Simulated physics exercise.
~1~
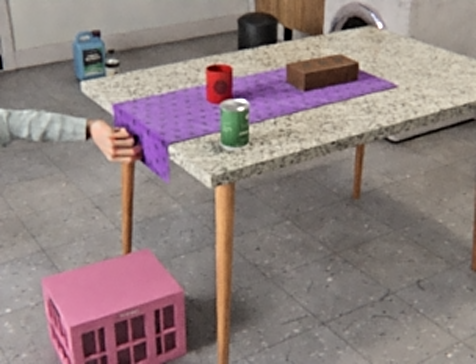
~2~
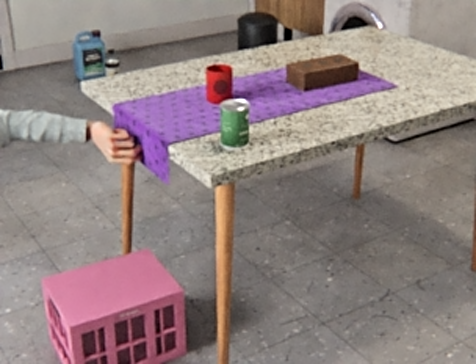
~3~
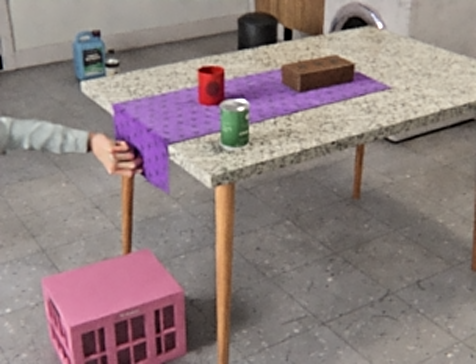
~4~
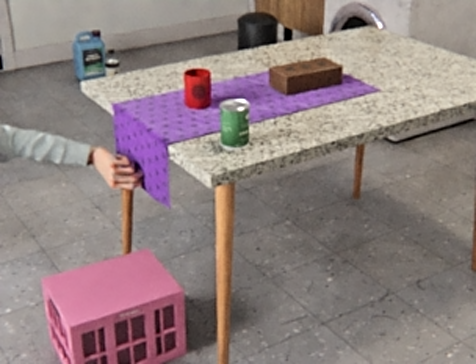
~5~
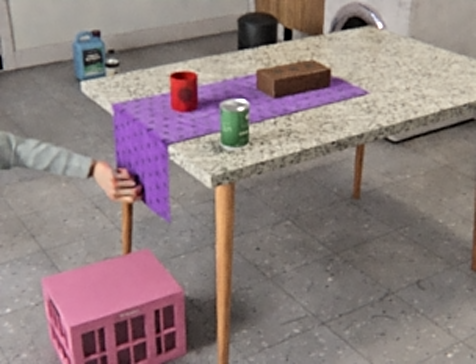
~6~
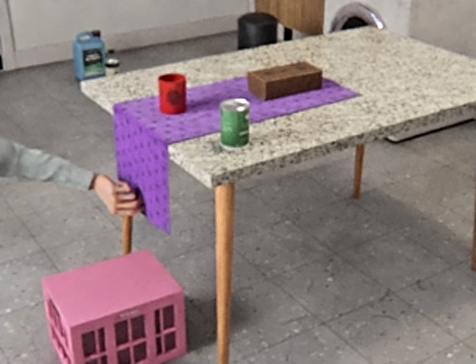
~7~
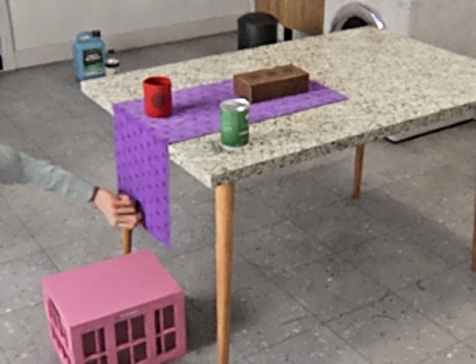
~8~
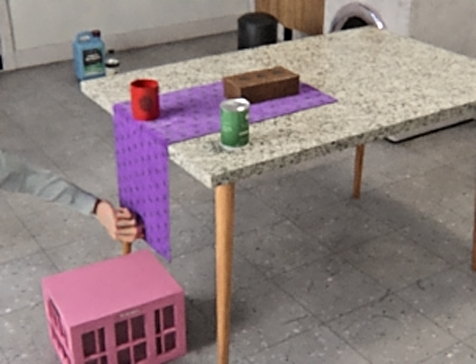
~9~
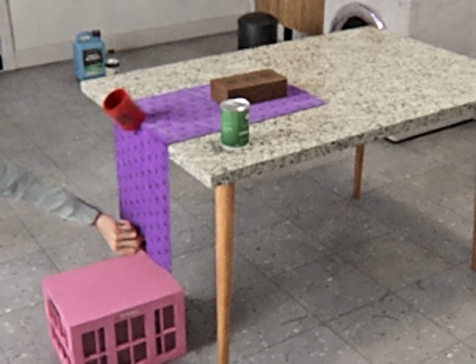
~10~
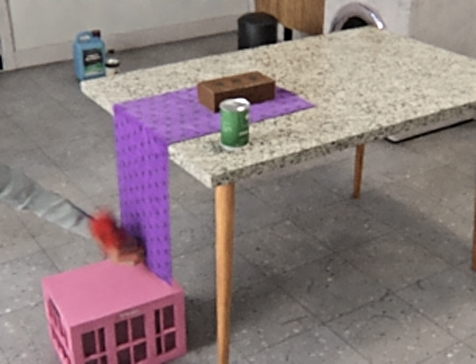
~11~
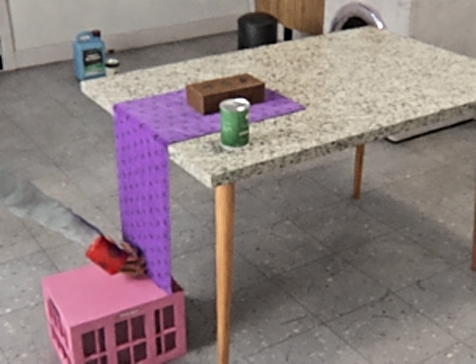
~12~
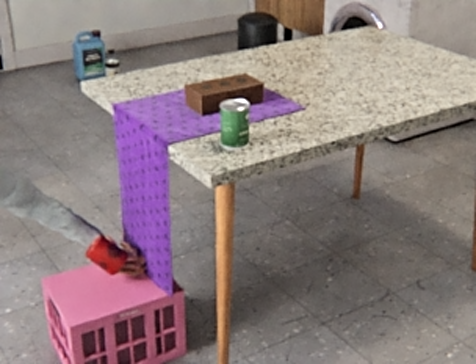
A red mug toppled off the end of a speckled table as a hand pulled a purple cloth down toward a pink crate, dragging the mug and a brick left. The mug ended upside down by the crate's top, while the brick and green tin stayed on the table.
